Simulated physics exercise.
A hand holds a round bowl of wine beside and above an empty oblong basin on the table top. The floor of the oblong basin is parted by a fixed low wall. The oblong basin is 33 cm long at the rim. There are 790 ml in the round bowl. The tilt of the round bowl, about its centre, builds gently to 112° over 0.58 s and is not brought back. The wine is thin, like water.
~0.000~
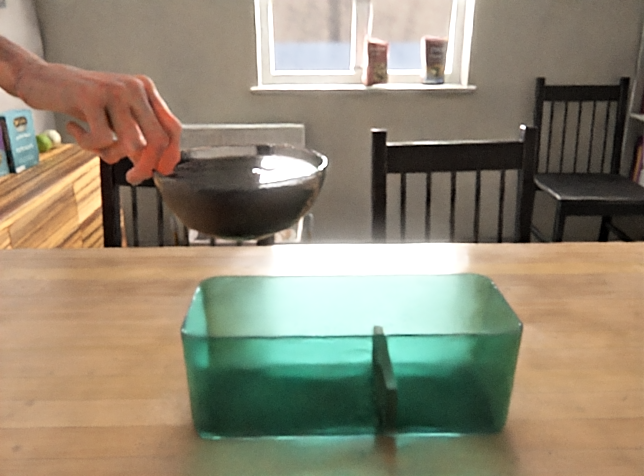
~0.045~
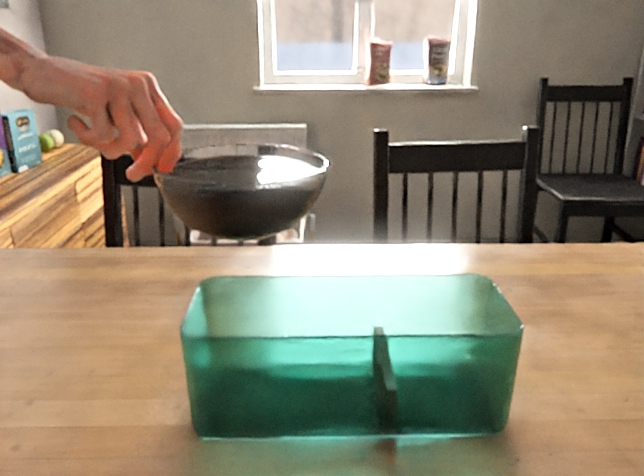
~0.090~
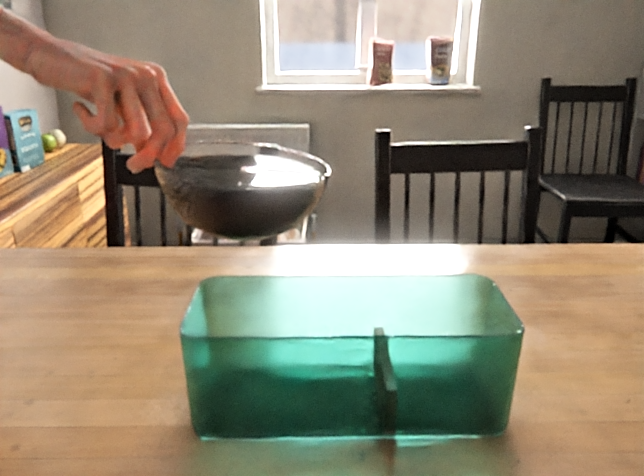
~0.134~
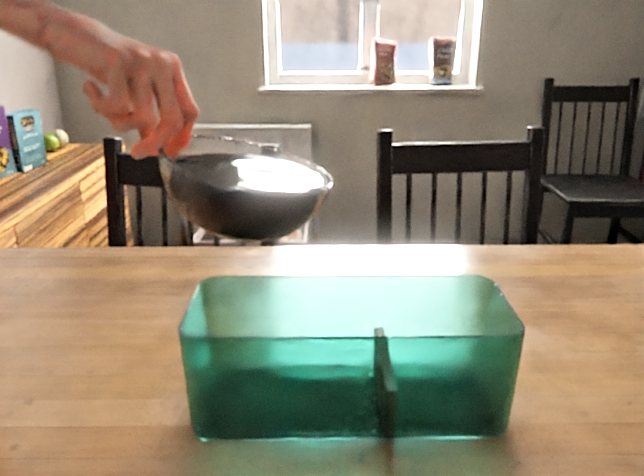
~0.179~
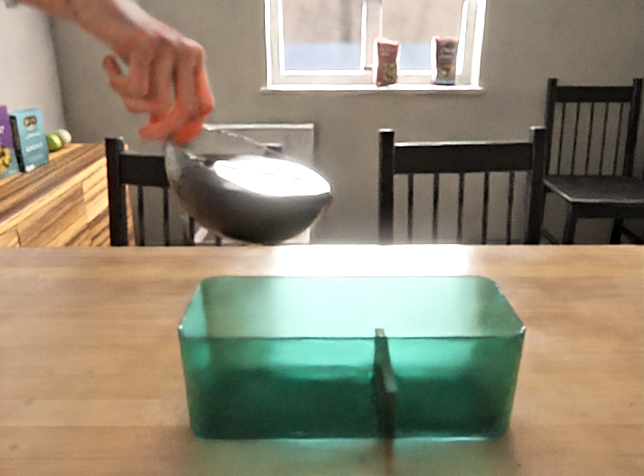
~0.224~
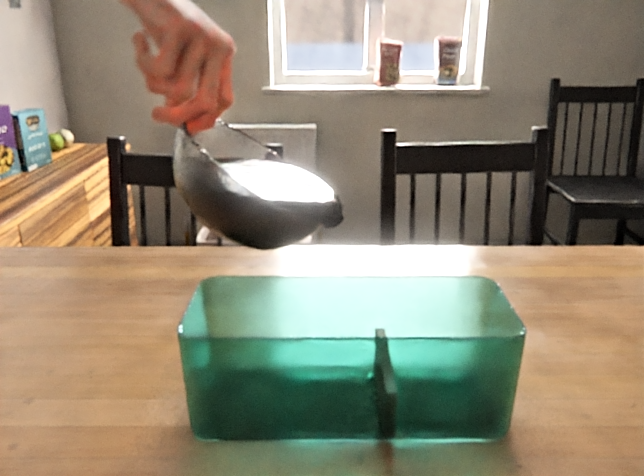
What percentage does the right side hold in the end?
Roughly 22 per cent is past the wall.
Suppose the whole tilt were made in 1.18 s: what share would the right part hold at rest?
In that case some 45 per cent.
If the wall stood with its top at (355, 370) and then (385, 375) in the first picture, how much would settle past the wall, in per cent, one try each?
First 50, then 40 per cent.
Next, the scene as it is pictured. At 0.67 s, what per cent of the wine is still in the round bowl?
About 0 per cent.
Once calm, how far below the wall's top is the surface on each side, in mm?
Some 34 mm on the left and 44 mm on the right.
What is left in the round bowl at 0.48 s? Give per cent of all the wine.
Near 3 in a hundred.
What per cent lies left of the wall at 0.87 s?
Near 66 in a hundred.
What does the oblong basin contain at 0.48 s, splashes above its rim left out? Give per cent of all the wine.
Near 78 in a hundred.
Then, 0.48 s in, the tilt is 104° and 3 per cent is still to pour, 57 is left of the wall and 21 right of it.
Then, 0.67 s in, the tilt is 112° and 0 per cent is still to pour, 67 is left of the wall and 20 right of it.
Then, 0.87 s in, the tilt is 112° and 0 per cent is still to pour, 67 is left of the wall and 22 right of it.
Then, 1.08 s in, the tilt is 112° and 0 per cent is still to pour, 67 is left of the wall and 22 right of it.
Finally, 67 per cent lies left of the wall, 22 right of it and 11 outside.
